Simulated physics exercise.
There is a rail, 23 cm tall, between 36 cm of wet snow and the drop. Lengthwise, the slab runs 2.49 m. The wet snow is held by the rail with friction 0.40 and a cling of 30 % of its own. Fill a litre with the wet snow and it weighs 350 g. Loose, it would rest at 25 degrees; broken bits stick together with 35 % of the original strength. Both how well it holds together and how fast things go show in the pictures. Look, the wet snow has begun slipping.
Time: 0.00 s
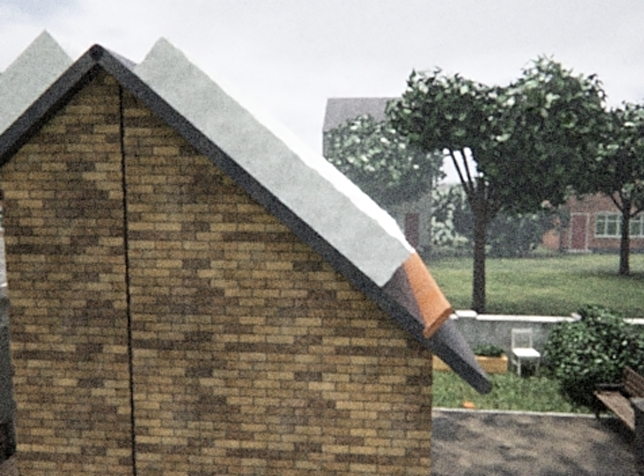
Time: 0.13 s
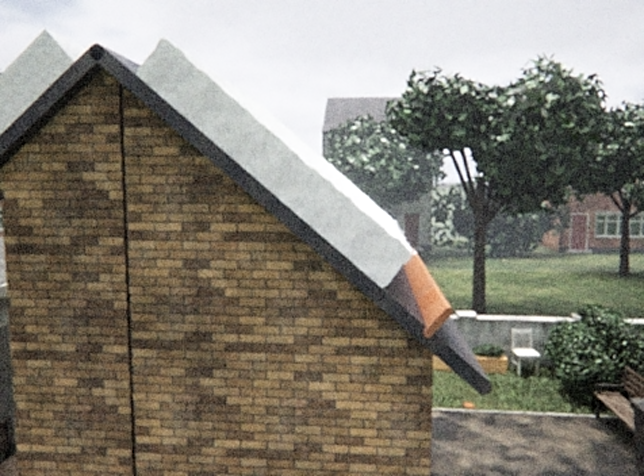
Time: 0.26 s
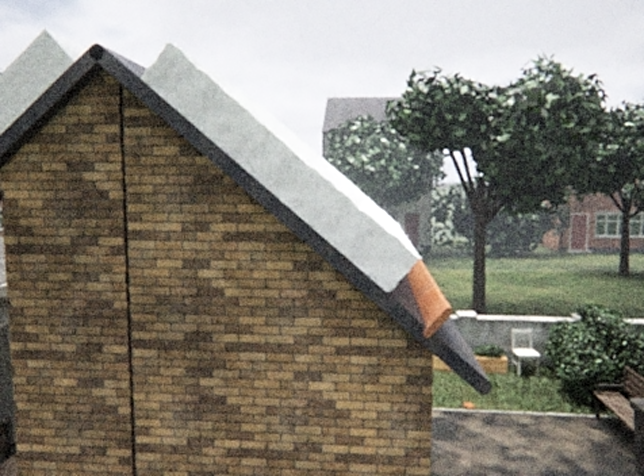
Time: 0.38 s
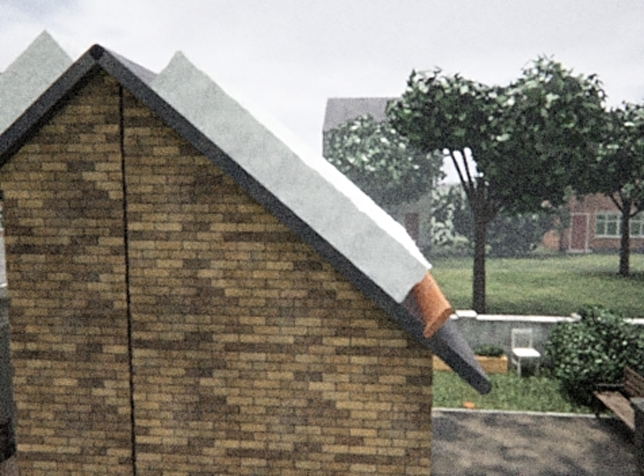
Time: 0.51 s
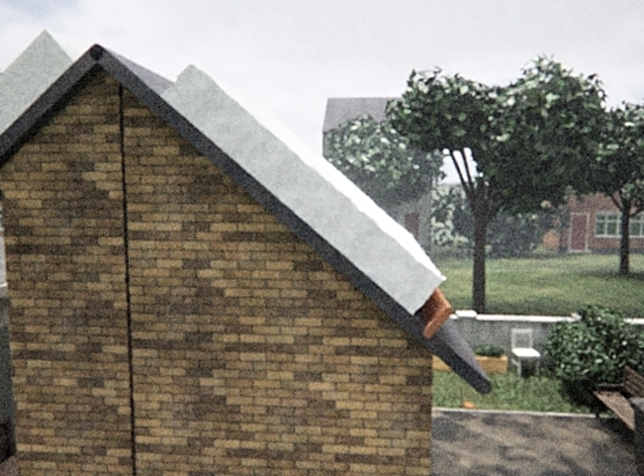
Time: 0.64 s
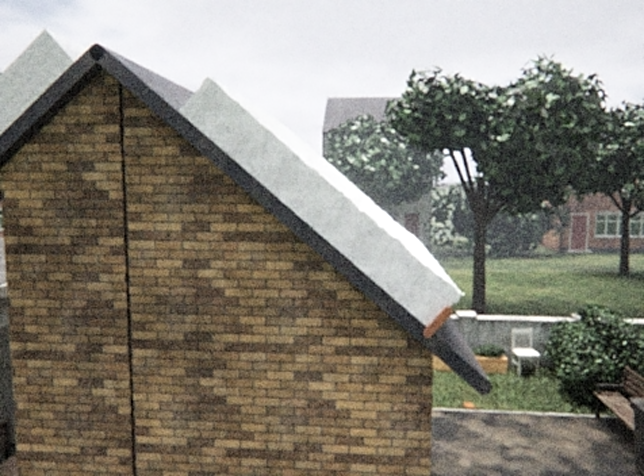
Thick slab of pale snow sliding slowly down a brick building's sloping roof toward the right, gradually covering an orange edge piece.
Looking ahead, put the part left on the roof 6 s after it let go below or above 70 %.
My bet is south of 70 %.
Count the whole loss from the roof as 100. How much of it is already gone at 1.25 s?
Fraction so far: Roughly 20 %.
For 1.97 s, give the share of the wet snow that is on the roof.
70 %.
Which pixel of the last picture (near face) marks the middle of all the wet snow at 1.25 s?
The middle is near (392, 261) in that view.
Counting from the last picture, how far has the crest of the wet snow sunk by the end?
The top ends up roughly 0.8 m below where it was in the last picture.
After 1.25 s, 91 % of the snow is on the roof.
After 1.97 s, 71 % of the snow is on the roof.
After 2.68 s, 62 % of the snow is on the roof.
After 3.40 s, 62 % of the snow is on the roof.
After 6.00 s, 61 % of the snow is on the roof.
